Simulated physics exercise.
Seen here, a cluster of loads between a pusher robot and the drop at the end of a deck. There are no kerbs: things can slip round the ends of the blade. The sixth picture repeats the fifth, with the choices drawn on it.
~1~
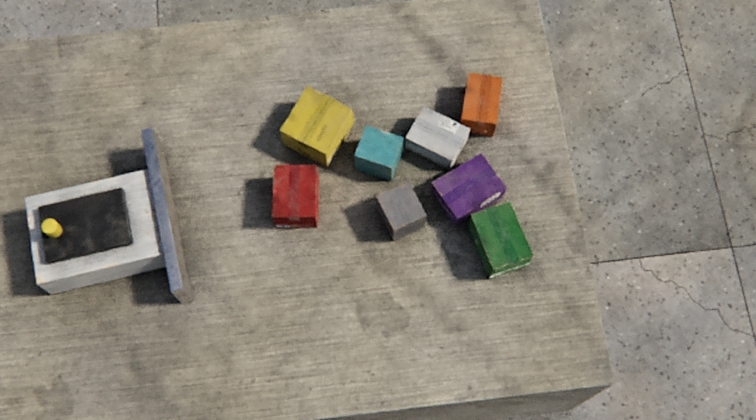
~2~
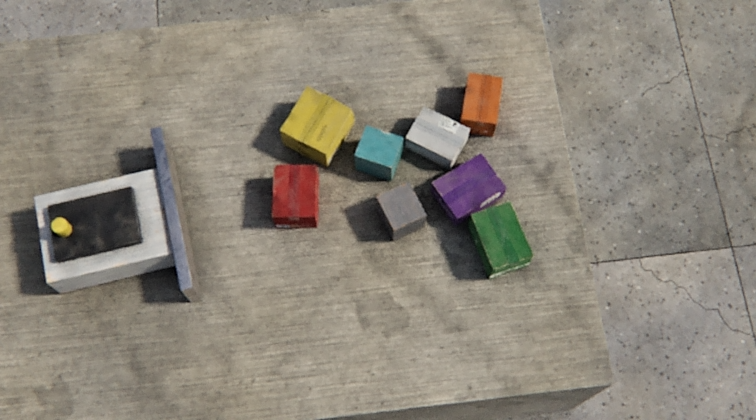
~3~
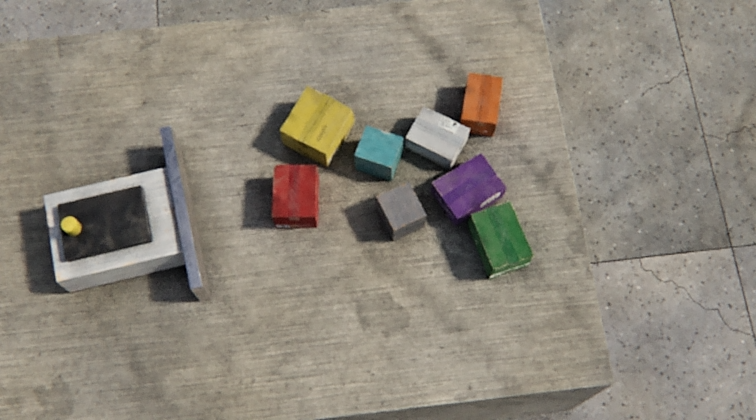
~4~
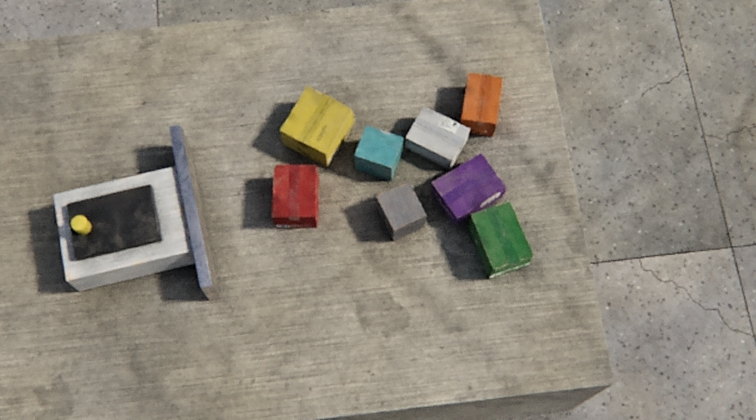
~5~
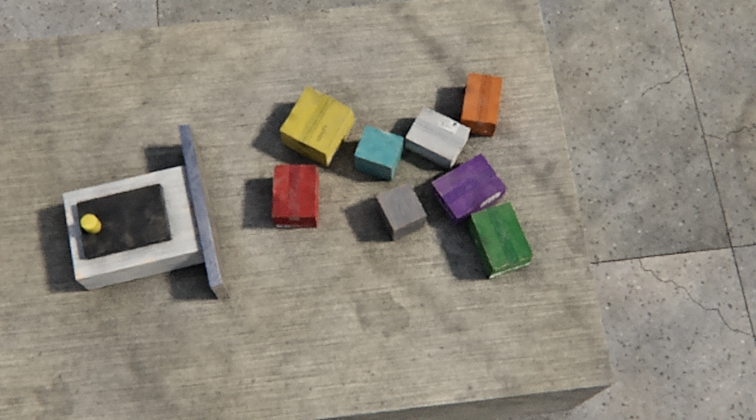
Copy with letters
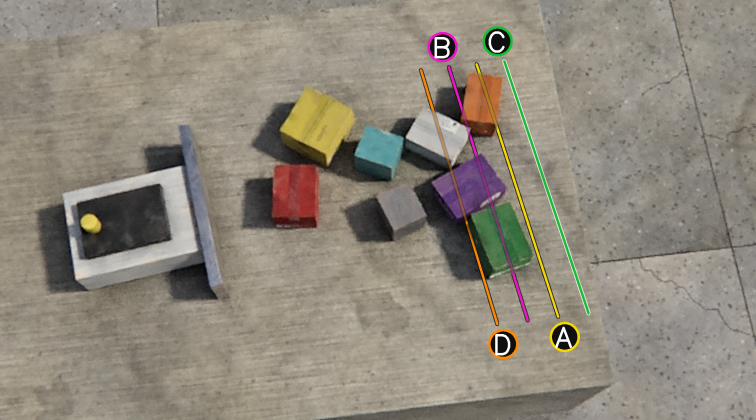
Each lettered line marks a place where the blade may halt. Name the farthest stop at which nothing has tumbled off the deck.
No farther than B.
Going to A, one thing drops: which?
The purple parcel goes over.
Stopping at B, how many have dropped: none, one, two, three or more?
By then, none.
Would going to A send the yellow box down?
By then, no.
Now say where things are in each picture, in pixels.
The first picture shows purple parcel (468, 190); yellow box (317, 127); red box (296, 197).
The second picture shows robot (102, 222); white box (437, 139).
The third picture shows robot (111, 221); grey crate (401, 212).
The fourth picture shows robot (121, 220); orange box (481, 105).
The fifth picture shows robot (131, 219); yellow box (317, 127); red box (296, 197); white box (437, 139).
On the marked copy, A at (516, 185); B at (486, 188); C at (545, 181); D at (457, 191).
With B. Early on, robot (235, 208); yellow box (331, 123); red box (331, 191).
Further on, robot (340, 196); orange box (510, 90); white box (494, 124).
At the end, robot (420, 187); purple parcel (564, 188); white box (544, 94); nothing has fallen.
As for the rest, A drops the purple parcel; C drops the purple parcel and green box; D is safe but short.
